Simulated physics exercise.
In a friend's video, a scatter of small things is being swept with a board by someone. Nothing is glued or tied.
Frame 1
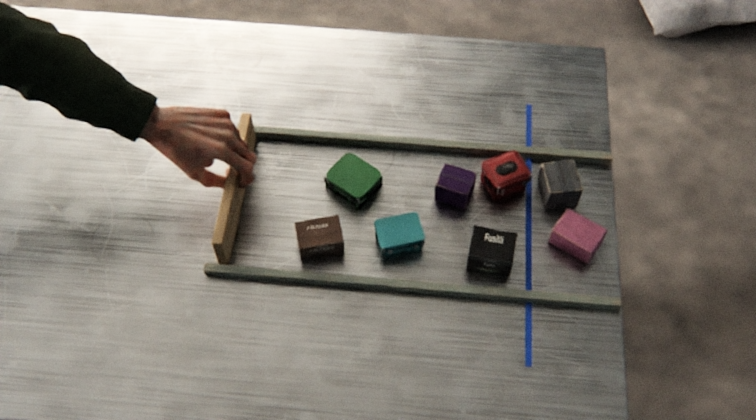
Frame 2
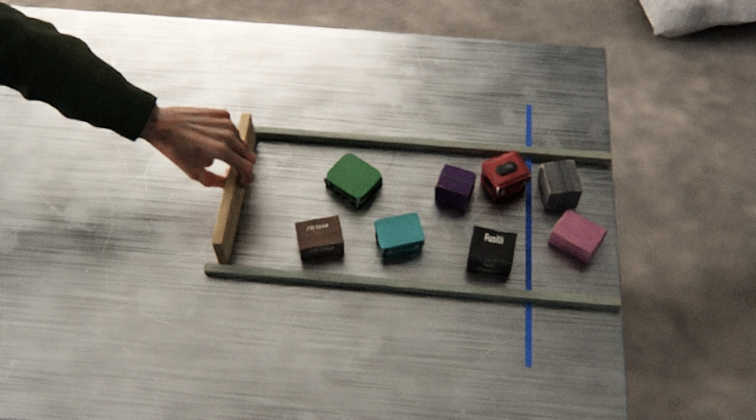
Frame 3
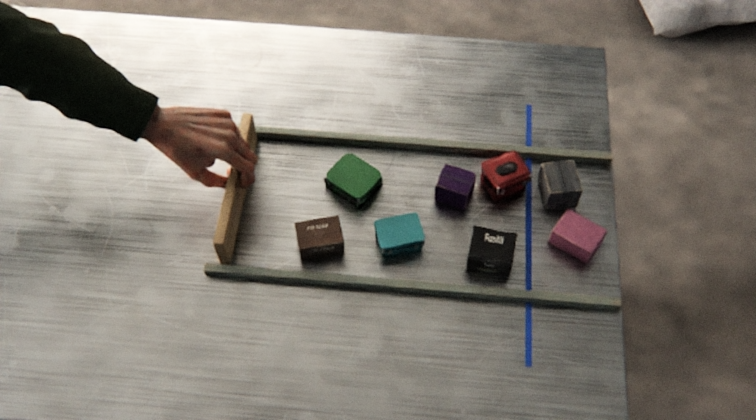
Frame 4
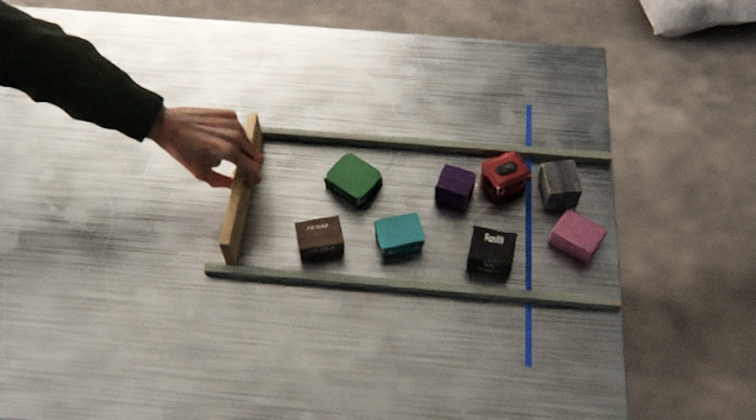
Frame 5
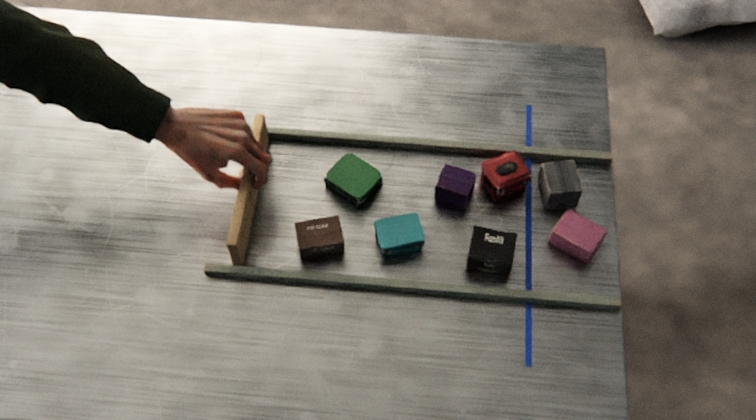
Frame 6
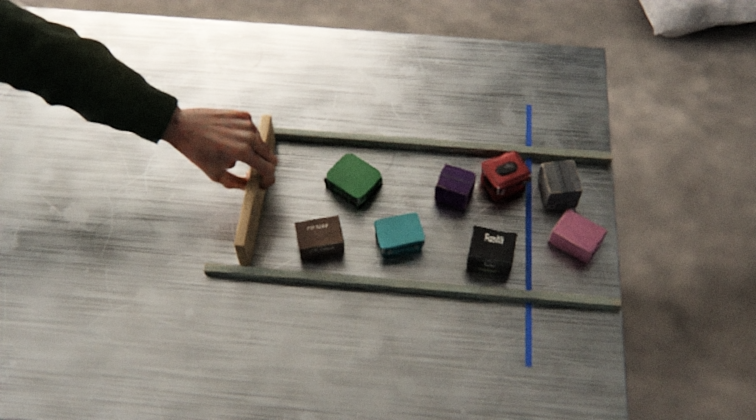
On a grey tabletop, a hand in a dark sleeve holds a wooden board upright between two rails and slides it slightly to the right, while the eight small coloured boxes and cases scattered near a blue line stay still.
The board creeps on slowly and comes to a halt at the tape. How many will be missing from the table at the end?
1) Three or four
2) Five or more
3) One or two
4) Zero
The answer is 3.
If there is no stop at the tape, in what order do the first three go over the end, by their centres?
The grey box, then the pink block, then the black box.
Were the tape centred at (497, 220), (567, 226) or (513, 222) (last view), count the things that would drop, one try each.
The counts would be 0, 5 and 0.
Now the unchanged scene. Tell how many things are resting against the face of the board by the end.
Contact count: 3.
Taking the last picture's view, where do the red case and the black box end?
Around (593, 172), then around (606, 269).
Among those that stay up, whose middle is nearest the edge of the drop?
It would be the pink block, I'd say.
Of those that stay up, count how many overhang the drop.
The count is 2.
A little later, none off yet; pink block at rest near (578, 236); grey box at rest near (559, 185); red case at rest near (505, 177).
When it is over, the number that fall off is one or two; down, grey box.
